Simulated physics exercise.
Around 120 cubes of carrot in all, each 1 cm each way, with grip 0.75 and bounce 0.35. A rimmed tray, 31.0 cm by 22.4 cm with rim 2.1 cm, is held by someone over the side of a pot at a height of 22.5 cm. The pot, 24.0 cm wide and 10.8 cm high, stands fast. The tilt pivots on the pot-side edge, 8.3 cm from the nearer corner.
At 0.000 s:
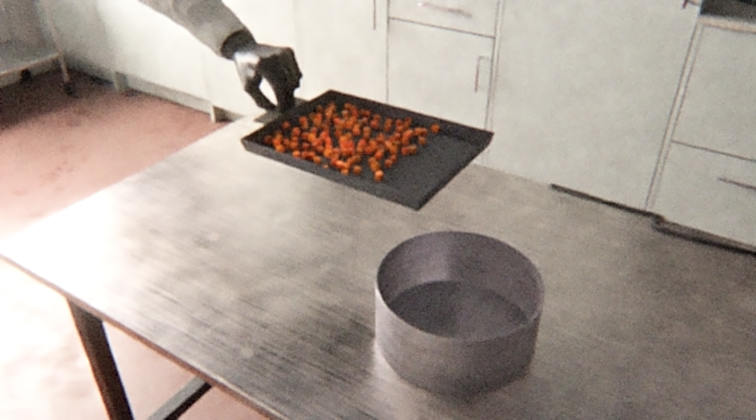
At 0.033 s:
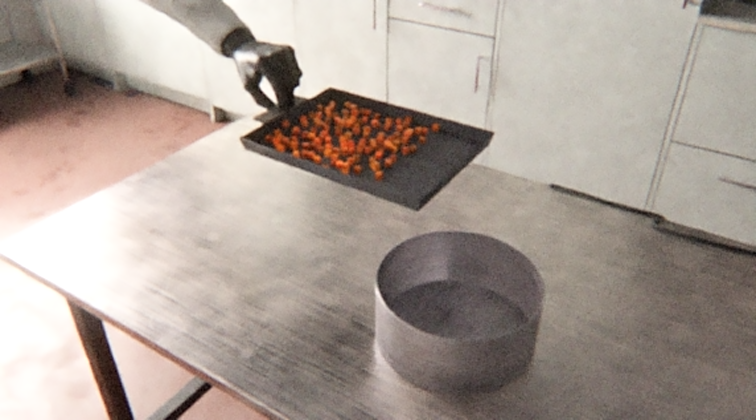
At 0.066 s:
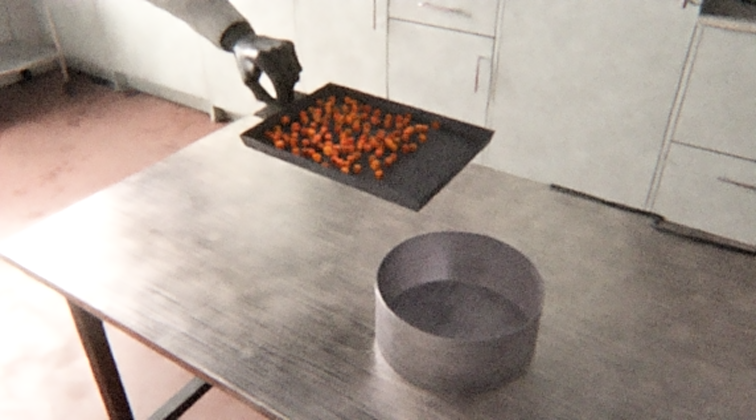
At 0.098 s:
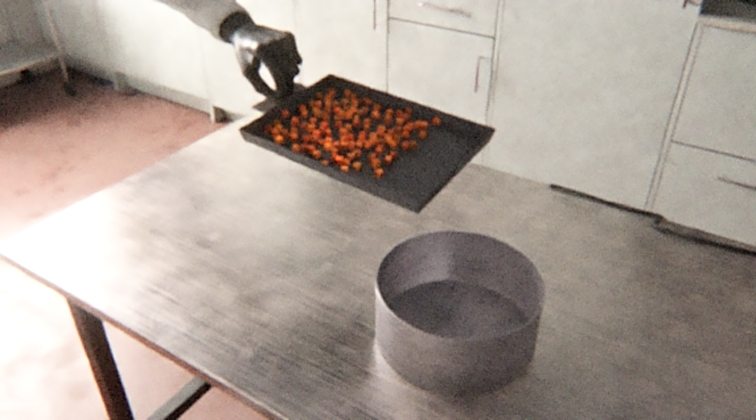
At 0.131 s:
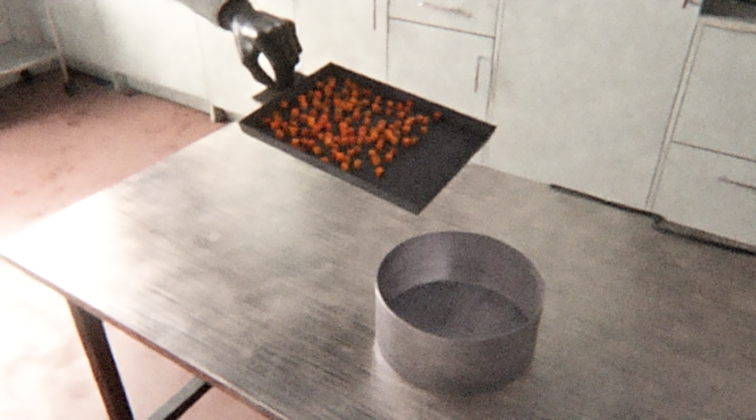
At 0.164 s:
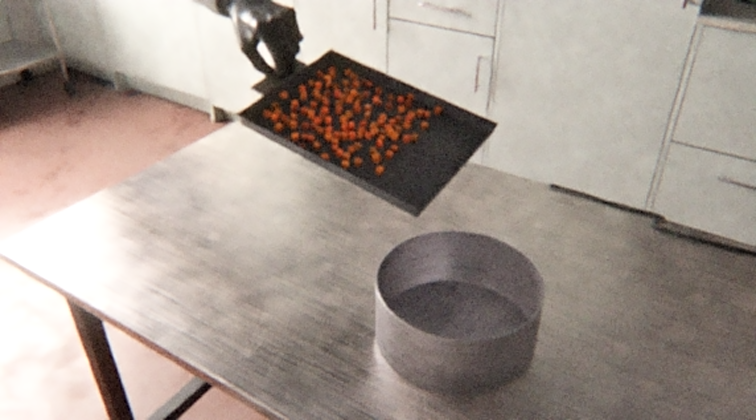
A gloved hand gradually tilts a dark tray of orange carrot cubes above a pot.
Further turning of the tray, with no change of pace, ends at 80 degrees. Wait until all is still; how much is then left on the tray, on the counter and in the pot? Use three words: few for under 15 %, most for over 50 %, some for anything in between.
Tray: Few; counter: Few; pot: Most.
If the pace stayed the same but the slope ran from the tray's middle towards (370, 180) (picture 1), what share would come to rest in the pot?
My best guess is some 65 per cent.
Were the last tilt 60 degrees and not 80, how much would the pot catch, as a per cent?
Roughly 65 %.
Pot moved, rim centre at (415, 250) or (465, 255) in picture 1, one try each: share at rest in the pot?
60 % and 60 %.
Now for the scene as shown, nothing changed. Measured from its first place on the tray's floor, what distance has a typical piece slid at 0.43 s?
About 1 cm.
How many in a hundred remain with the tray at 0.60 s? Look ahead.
Roughly 100 per cent.
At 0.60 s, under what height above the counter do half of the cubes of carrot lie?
The halfway mark is near 28 cm.
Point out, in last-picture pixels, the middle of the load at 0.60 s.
Around (389, 154).
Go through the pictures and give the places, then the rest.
Tray tilt 0 degrees, front corners at (244, 138) and (418, 197); middle of the pieces at (348, 136); pot at (460, 279), in the first frame.
Tray tilt 1 degrees, front corners at (243, 137) and (419, 198); middle of the pieces at (348, 135), in the second frame.
Tray tilt 2 degrees, front corners at (243, 134) and (419, 199); middle of the pieces at (348, 132), in the third frame.
Tray tilt 5 degrees, front corners at (243, 129) and (419, 201), lowest corner right front; middle of the pieces at (348, 128), in the fourth frame.
Tray tilt 9 degrees, front corners at (242, 121) and (419, 204), lowest corner right front; middle of the pieces at (349, 121), in the fifth frame.
Tray tilt 13 degrees, front corners at (241, 114) and (419, 206), lowest corner right front; middle of the pieces at (349, 115); pot at (460, 279). The tray's pace is about 125 degrees a second, in the sixth frame.
Then, at 0.43 s, tilt 47 degrees; the tray holds 100 %, the pot 0 %.
After 0.60 s, tilt 69 degrees; the tray holds 100 %, the pot 0 %.
Then, at 0.90 s, tilt 80 degrees; the tray holds 10 %, the pot 85 %.
By 2.0 s all is still; tray 5 %, counter 0 %, pot 95 %.
